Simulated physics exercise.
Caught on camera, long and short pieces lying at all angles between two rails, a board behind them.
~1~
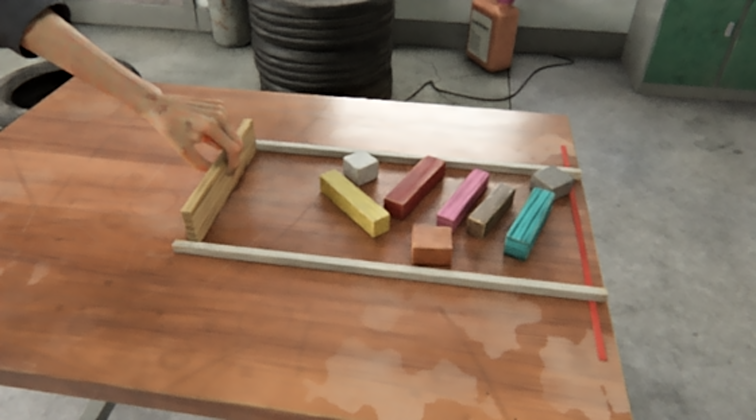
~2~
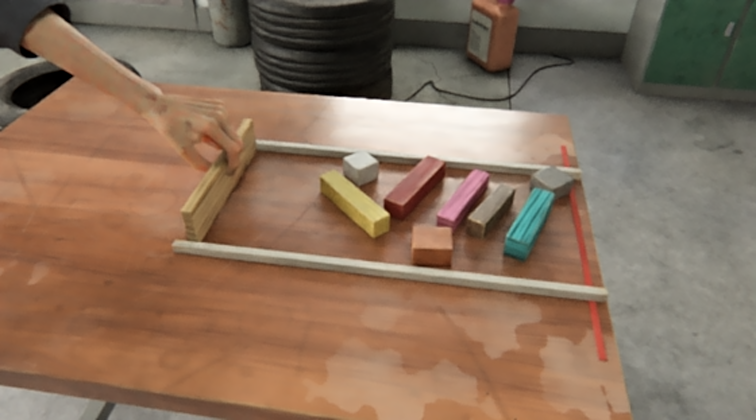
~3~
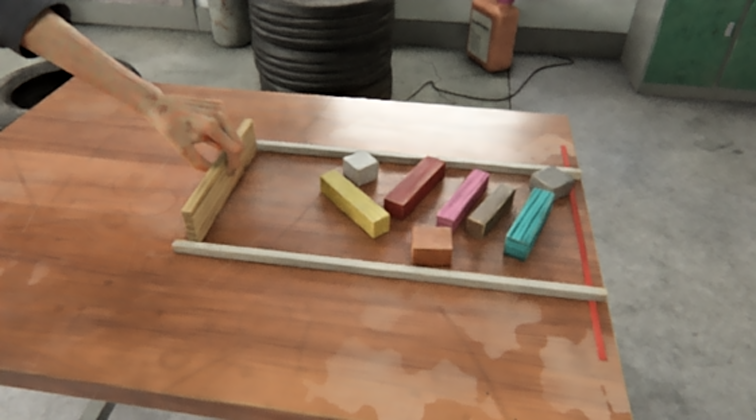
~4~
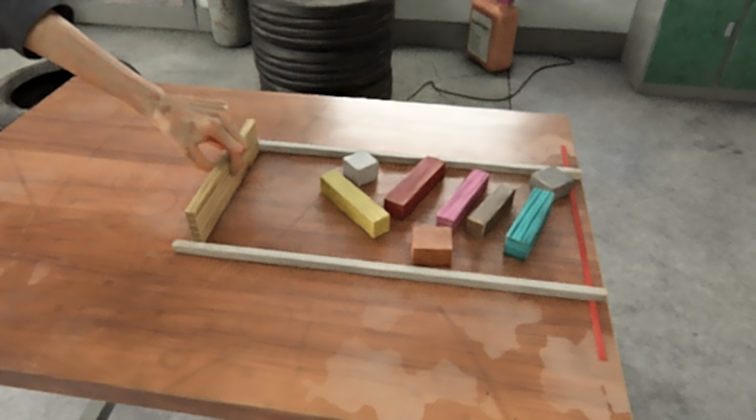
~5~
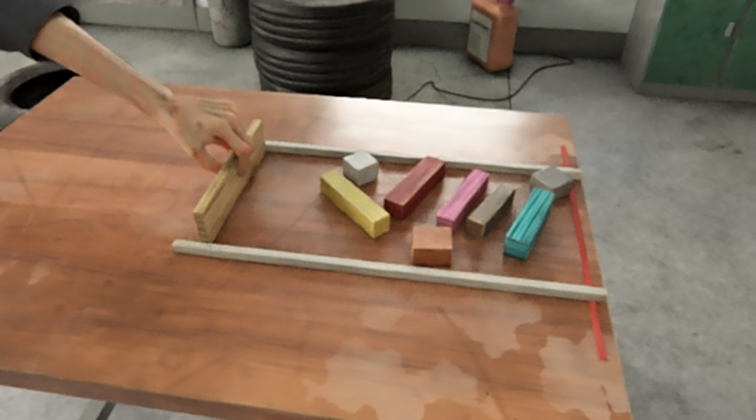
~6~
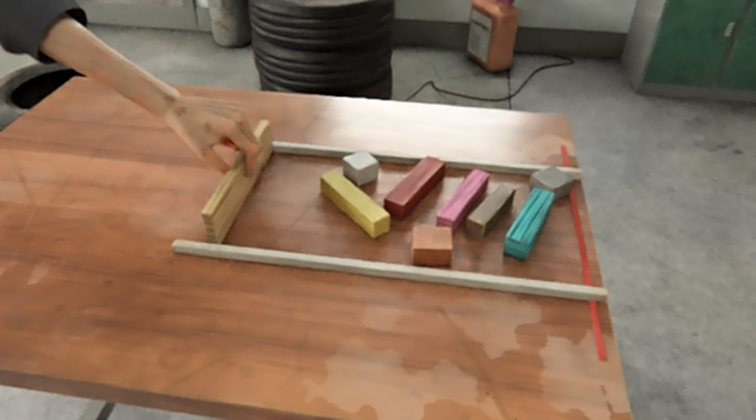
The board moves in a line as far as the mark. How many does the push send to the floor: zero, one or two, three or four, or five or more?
The number that fall off is five or more.
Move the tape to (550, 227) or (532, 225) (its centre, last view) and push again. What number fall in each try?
It would be 4 and 3.
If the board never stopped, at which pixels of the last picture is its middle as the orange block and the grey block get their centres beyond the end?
Near (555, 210) and (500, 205).
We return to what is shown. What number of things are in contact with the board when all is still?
In contact: 1.
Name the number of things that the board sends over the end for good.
In all, 7 of them.
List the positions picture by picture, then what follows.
Grey block (552, 183); turquoise stick (530, 223); brown bar (492, 210); board (224, 177); tape (579, 229), in the first picture.
Turquoise stick (530, 223); board (224, 177), in the second picture.
Brown bar (492, 211); yellow bar (353, 202), in the third picture.
Grey block (551, 184); white block (361, 168), in the fourth picture.
Turquoise stick (530, 223); pink stick (464, 200), in the fifth picture.
Grey block (551, 184); turquoise stick (530, 223); brown bar (492, 211); board (242, 178); tape (579, 229), in the sixth picture.
Early on, none off yet; grey block at rest near (551, 184); turquoise stick at rest near (530, 223); brown bar at rest near (492, 211).
Finally, the number that fall off is five or more; lost, white block, red bar, orange block, pink stick, brown bar, turquoise stick and grey block.
